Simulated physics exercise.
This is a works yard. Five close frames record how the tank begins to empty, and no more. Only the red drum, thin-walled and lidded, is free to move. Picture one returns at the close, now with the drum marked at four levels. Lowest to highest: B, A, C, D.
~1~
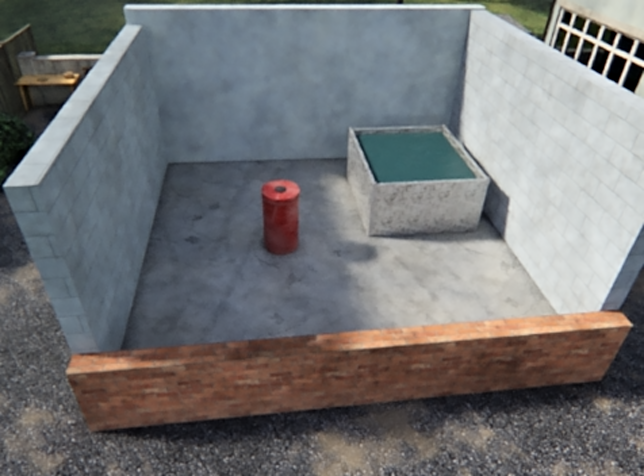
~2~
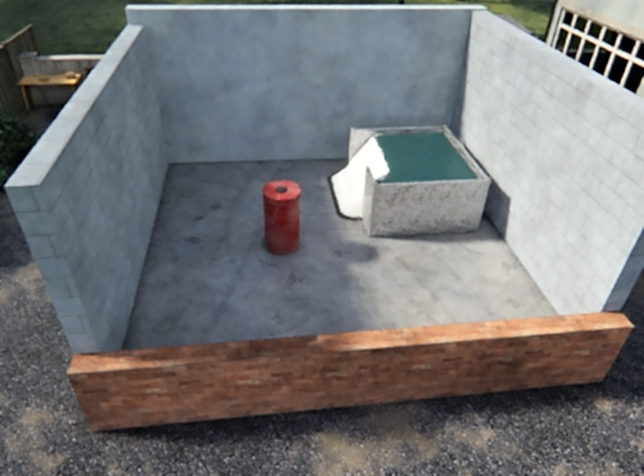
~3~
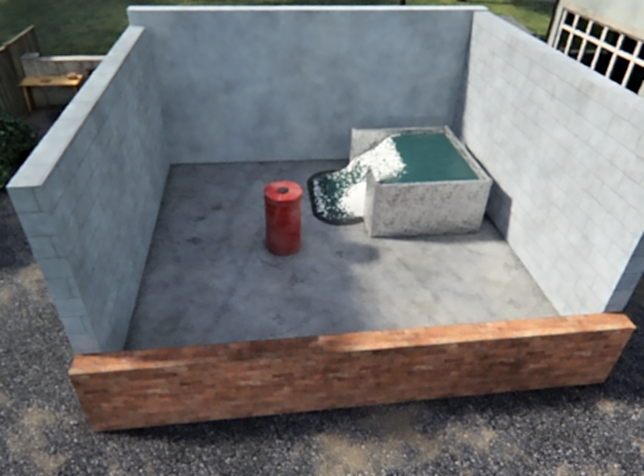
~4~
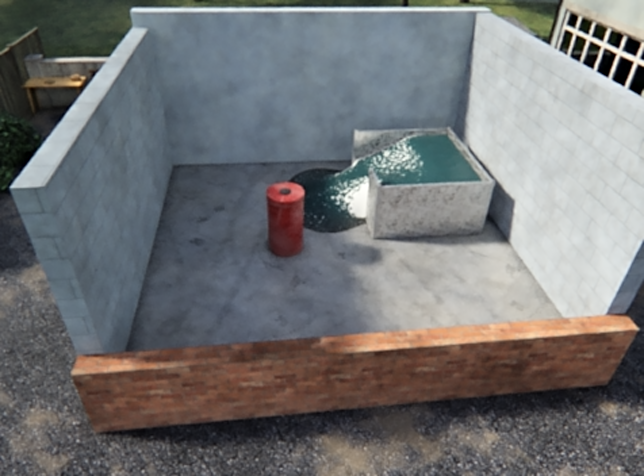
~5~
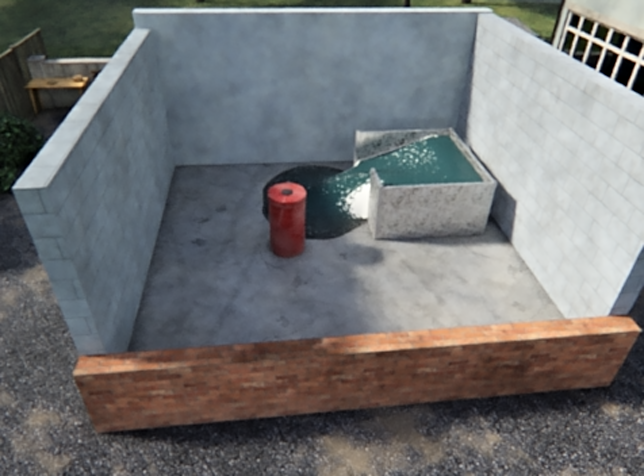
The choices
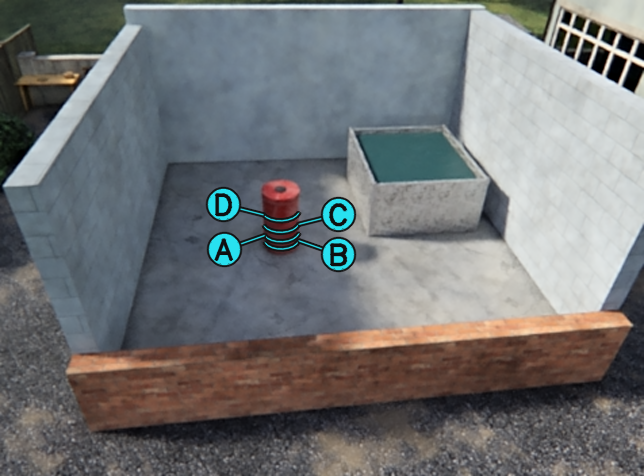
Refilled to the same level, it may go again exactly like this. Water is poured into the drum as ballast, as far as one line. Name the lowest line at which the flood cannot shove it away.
Choose A.
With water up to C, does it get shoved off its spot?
No, that is safe.
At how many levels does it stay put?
Three.
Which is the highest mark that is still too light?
That would be B.
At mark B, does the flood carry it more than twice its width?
No, less.
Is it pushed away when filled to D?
No, that is safe.
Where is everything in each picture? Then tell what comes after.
Lid of the red drum at (280, 190); tank full, its middle at (413, 157).
Water covers 2 % of the ground and is seen nearest the drum at (342, 211).
Water covers 5 % of the ground and is seen nearest the drum at (329, 219).
Water covers 9 % of the ground and is seen nearest the drum at (311, 224).
Lid of the red drum at (286, 193); water covers 13 % of the ground and is seen nearest the drum at (302, 232).
On the marked copy, A at (282, 241); B at (282, 248); C at (282, 232); D at (282, 220); from the bottom up B, A, C, D.
With A, it does not move.
With B, it is pushed about its own width away.
With C, it does not move.
With D, it does not move.
